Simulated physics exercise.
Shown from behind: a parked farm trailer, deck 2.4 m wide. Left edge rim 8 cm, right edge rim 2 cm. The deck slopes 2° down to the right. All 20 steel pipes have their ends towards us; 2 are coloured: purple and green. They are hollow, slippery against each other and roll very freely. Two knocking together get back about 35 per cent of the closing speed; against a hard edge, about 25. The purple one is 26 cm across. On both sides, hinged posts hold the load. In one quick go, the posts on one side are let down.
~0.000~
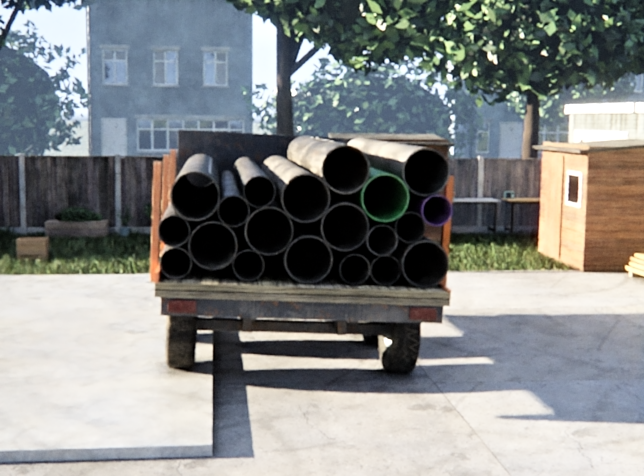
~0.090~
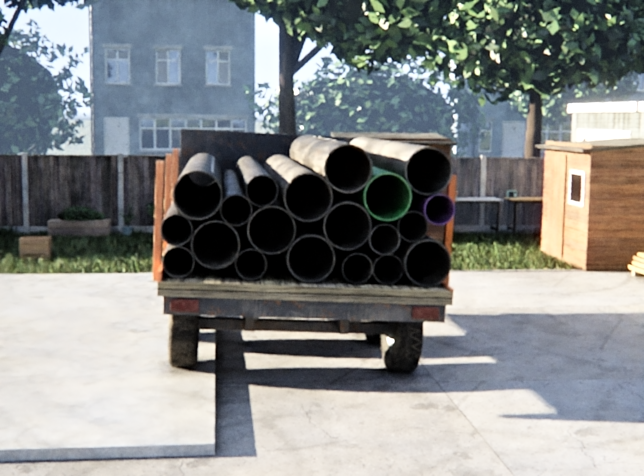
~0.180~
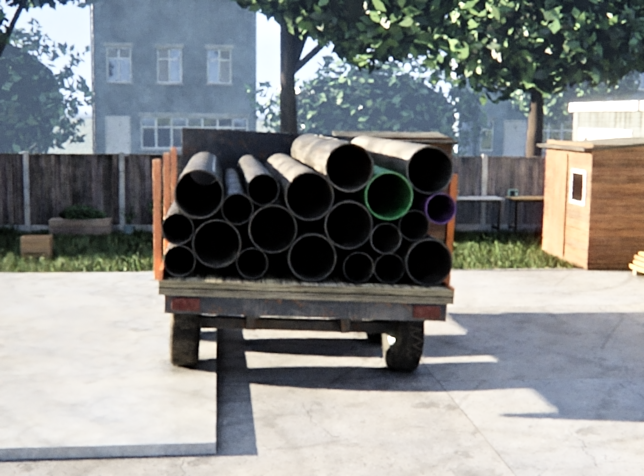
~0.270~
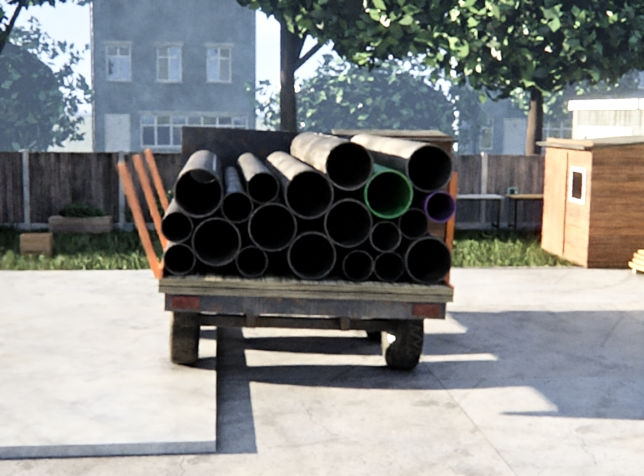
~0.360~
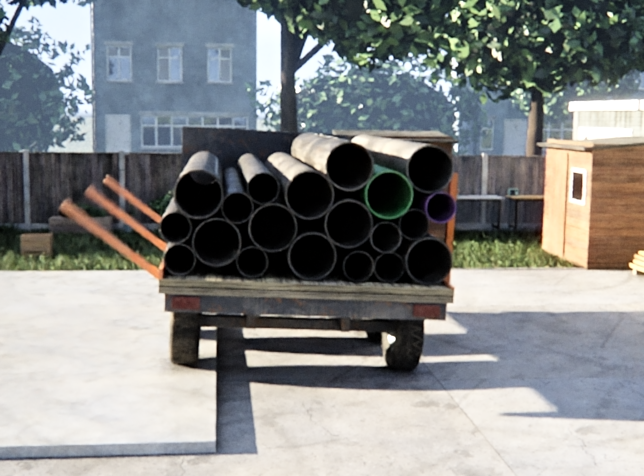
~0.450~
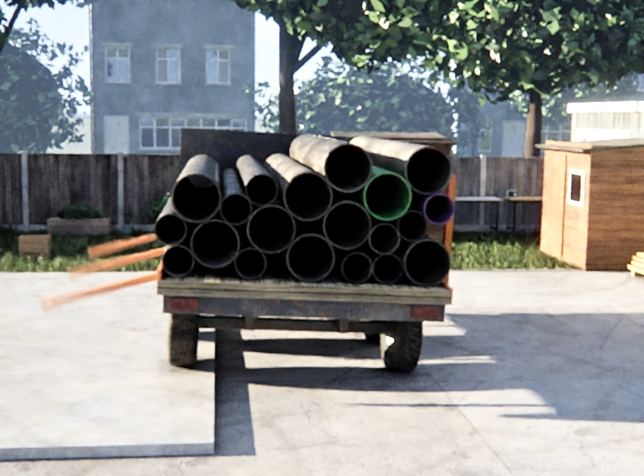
A parked farm trailer stacked with hollow pipes, one green and one purple, its left side posts swinging outward and down.
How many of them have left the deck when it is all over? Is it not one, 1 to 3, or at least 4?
It is 1 to 3.
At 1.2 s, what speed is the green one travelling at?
0.0 m/s, roughly.
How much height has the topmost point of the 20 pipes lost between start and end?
Roughly 0 cm.
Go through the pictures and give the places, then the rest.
Purple (437, 211), green (385, 198); both sides upright; the deck slopes 2° down to the right; 6 of the 20 make up the bottom layer, in the first frame.
Purple (440, 210), green (388, 197); sides still shut, in the second frame.
Purple (441, 209), green (389, 196); sides still shut, in the third frame.
Purple (441, 207), green (389, 194); left posts out by 20°, tip at (122, 168), in the fourth frame.
Purple (441, 208), green (389, 195); left posts out by 55°, tip at (66, 206), in the fifth frame.
Purple (439, 209), green (388, 196); left posts out by 105°, tip at (46, 304), in the sixth frame.
By 1.2 s, purple is up on others, 15 cm from the right edge; green is up on others, 55 cm from the right edge; 2 gone from the deck.
Finally (4.2 s), purple is up on others, 15 cm from the right edge; green is up on others, 55 cm from the right edge; 2 gone from the deck.
